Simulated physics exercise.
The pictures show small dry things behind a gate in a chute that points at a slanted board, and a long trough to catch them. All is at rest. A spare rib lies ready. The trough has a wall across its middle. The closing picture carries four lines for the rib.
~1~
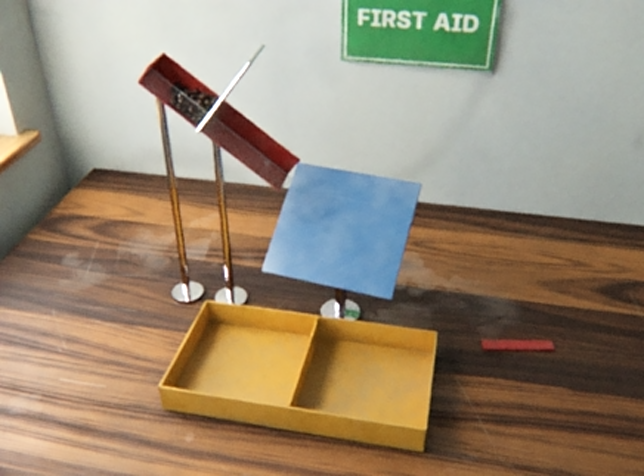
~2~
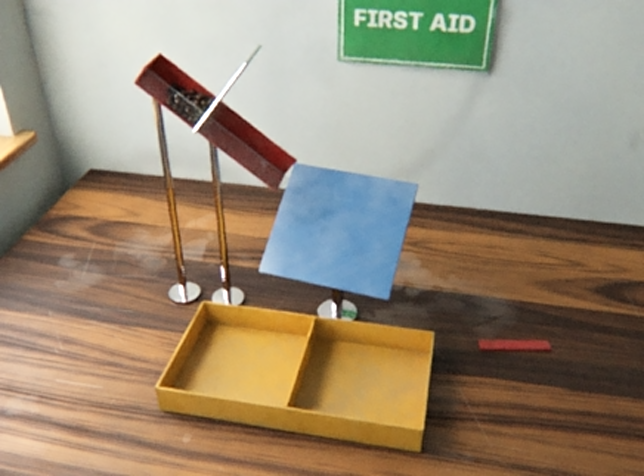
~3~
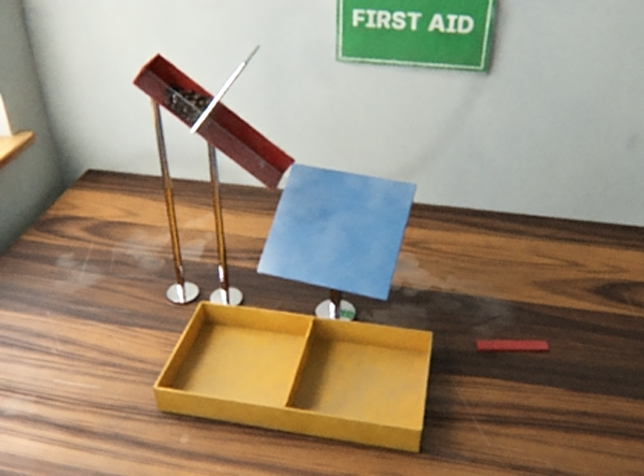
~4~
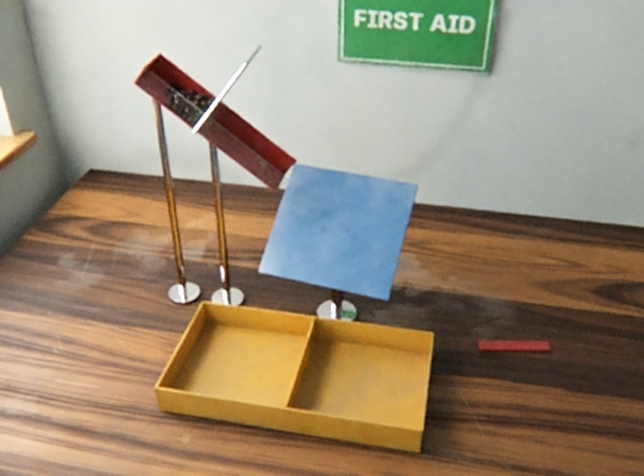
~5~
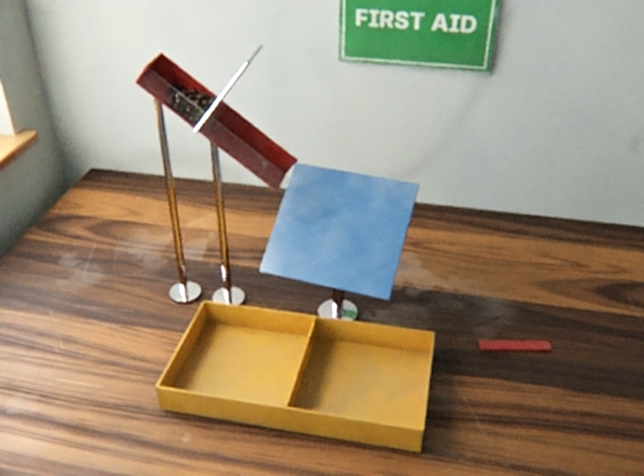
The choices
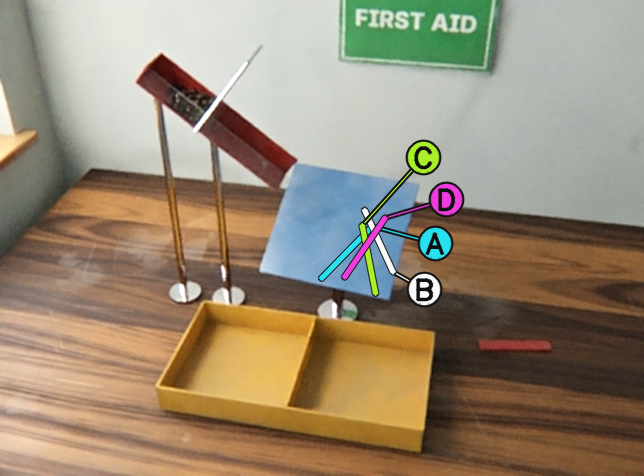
The footage shows small dark objects resting behind a thin gate in a sloping red chute, beside a tilted blue board and a divided yellow trough on a wooden table; nothing moves apart from slight shifts of the view.
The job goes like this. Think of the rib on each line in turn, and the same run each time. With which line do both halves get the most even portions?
Use line D.
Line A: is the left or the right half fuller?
Left.
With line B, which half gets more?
More lands on the right.
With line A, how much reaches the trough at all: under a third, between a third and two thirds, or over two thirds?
It is over two thirds.
On the marked copy, line A from (372, 226) to (321, 278); line B from (364, 210) to (392, 271); line C from (362, 225) to (375, 293); line D from (385, 218) to (344, 277).
Choosing A, of what is caught, most in the left half, a small part in the right.
Choosing B, of what is caught, a small part in the left half, most in the right.
Choosing C, of what is caught, a small part in the left half, most in the right.
Choosing D, of what is caught, about a third in the left half, about two thirds in the right.
